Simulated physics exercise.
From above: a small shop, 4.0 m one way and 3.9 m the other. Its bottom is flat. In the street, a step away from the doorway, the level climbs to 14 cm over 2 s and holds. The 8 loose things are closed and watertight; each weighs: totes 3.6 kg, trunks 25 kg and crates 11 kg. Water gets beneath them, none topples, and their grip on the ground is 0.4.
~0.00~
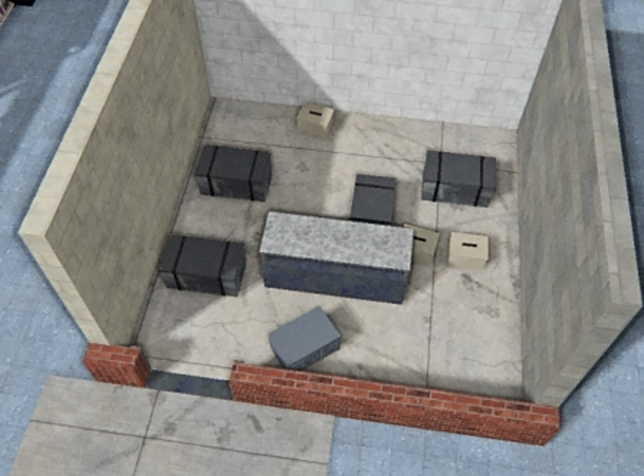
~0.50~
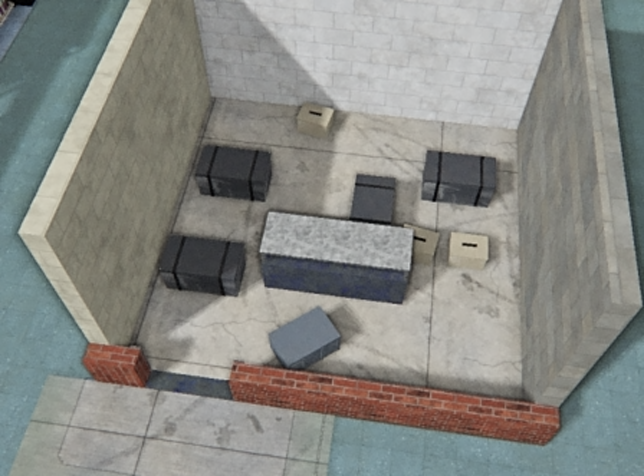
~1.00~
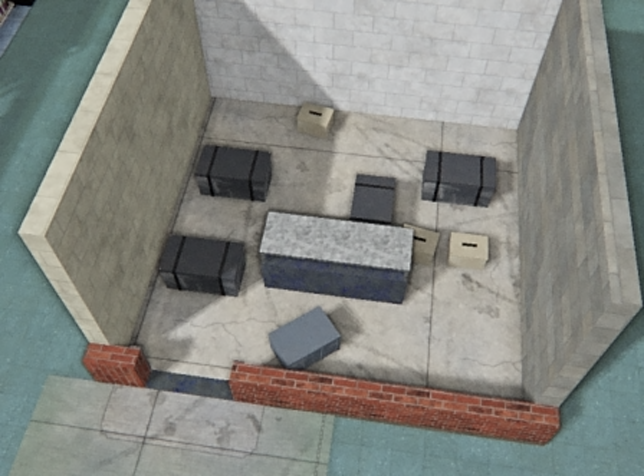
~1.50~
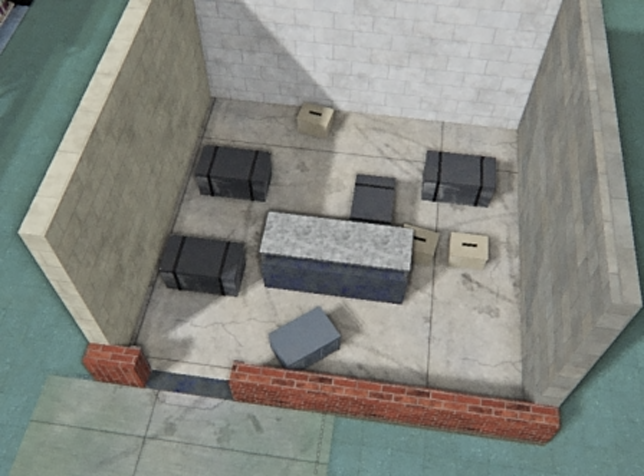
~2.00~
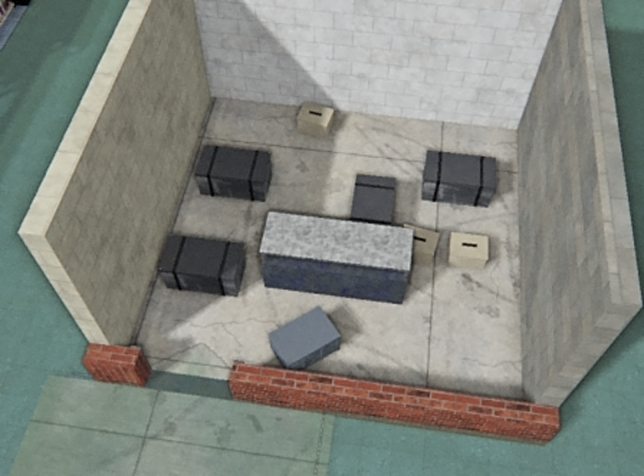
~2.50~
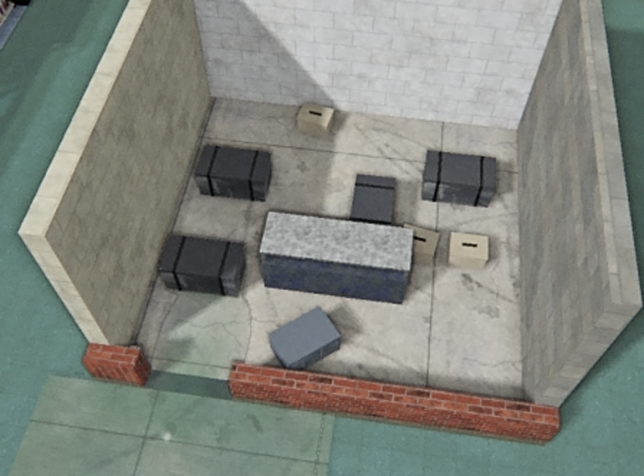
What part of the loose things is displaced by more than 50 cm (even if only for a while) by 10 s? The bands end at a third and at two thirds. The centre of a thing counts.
It is not even a third.
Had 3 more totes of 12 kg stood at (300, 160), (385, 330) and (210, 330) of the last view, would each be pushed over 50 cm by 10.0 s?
In that order: Short of it, under, over.
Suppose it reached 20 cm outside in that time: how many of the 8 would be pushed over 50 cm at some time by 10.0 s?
Then 4.
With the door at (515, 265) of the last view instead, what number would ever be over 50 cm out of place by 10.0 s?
Then 4.
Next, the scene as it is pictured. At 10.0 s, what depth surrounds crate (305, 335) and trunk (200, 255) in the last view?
About 3 and 6 cm.
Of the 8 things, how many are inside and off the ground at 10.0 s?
1 of them.
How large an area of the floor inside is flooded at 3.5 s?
About 2.5 m2.
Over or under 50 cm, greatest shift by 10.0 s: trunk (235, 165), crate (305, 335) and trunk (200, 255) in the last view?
In that order: Under, less, past it.
After 3.5 s 0 of 8 are over 50 cm from their spots; 0 afloat.
After 4.5 s 1 of 8 are over 50 cm from their spots; 0 afloat.
After 7.0 s 1 of 8 are over 50 cm from their spots; 0 afloat.
After 10.0 s 1 of 8 are over 50 cm from their spots, and 1 have been at some point; 1 afloat.
